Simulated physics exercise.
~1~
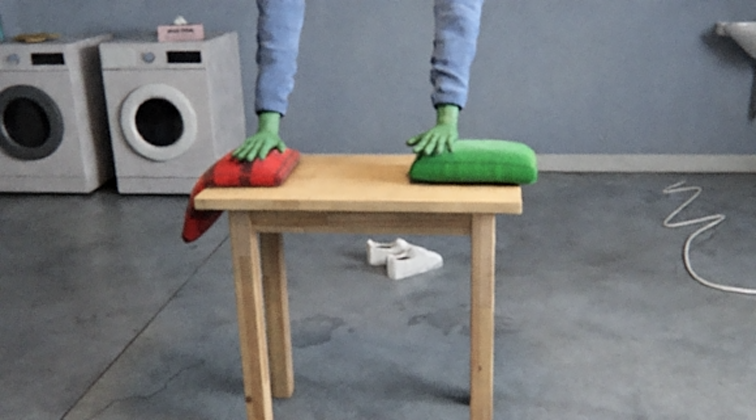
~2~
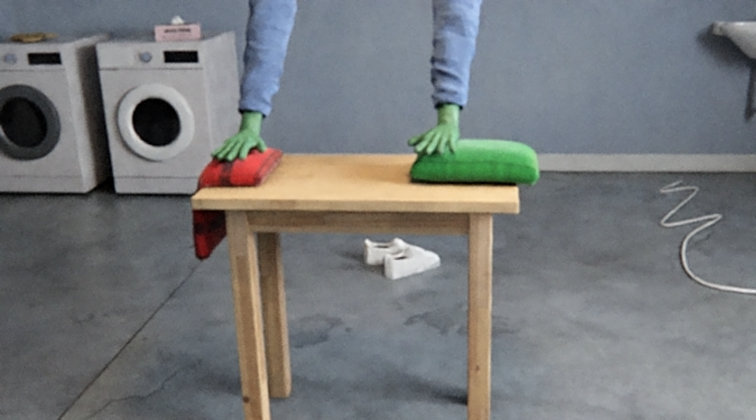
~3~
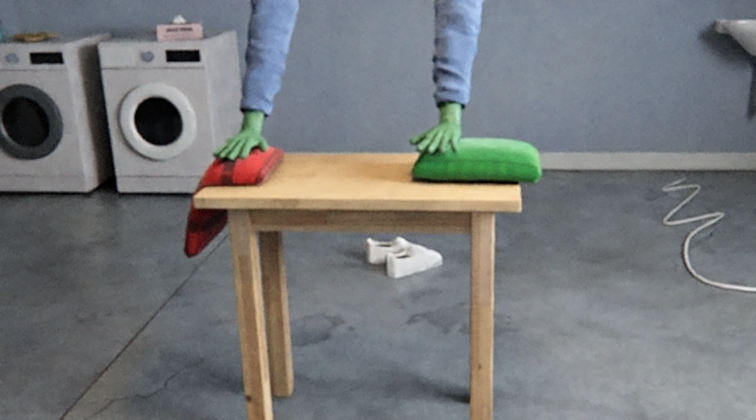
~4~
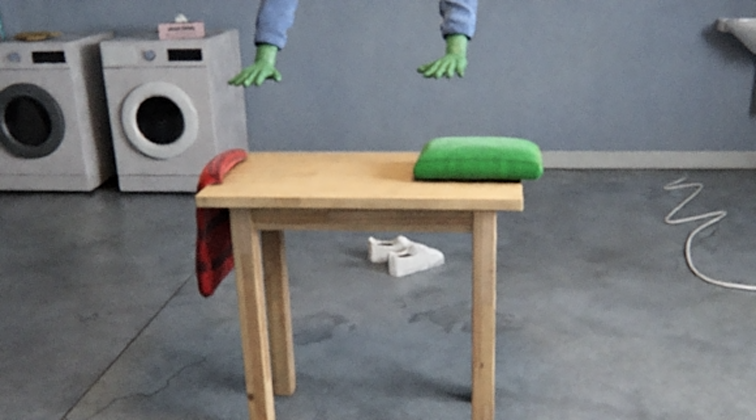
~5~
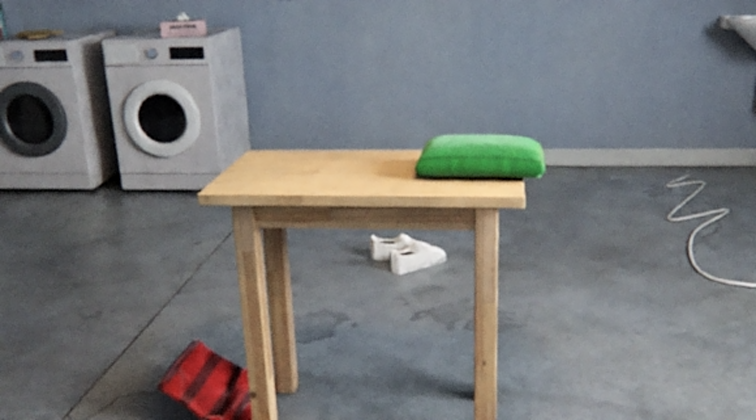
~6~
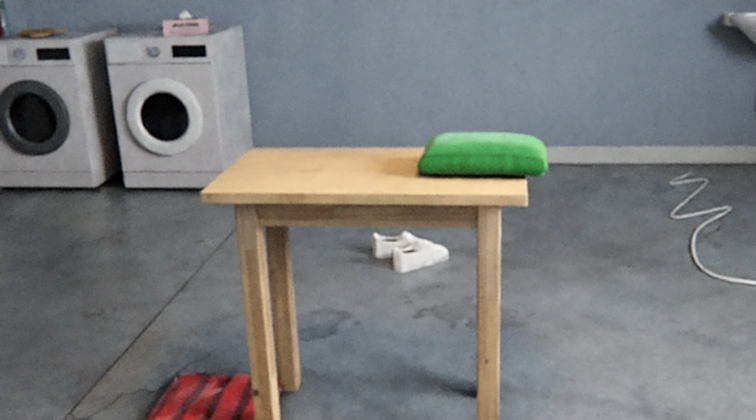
In this clip, green hands press a red plaid pillow at the left end of a wooden bench and a green soft bag at the right, then lift away. The red pillow slips off the left end onto the floor, while the green bag stays on top.
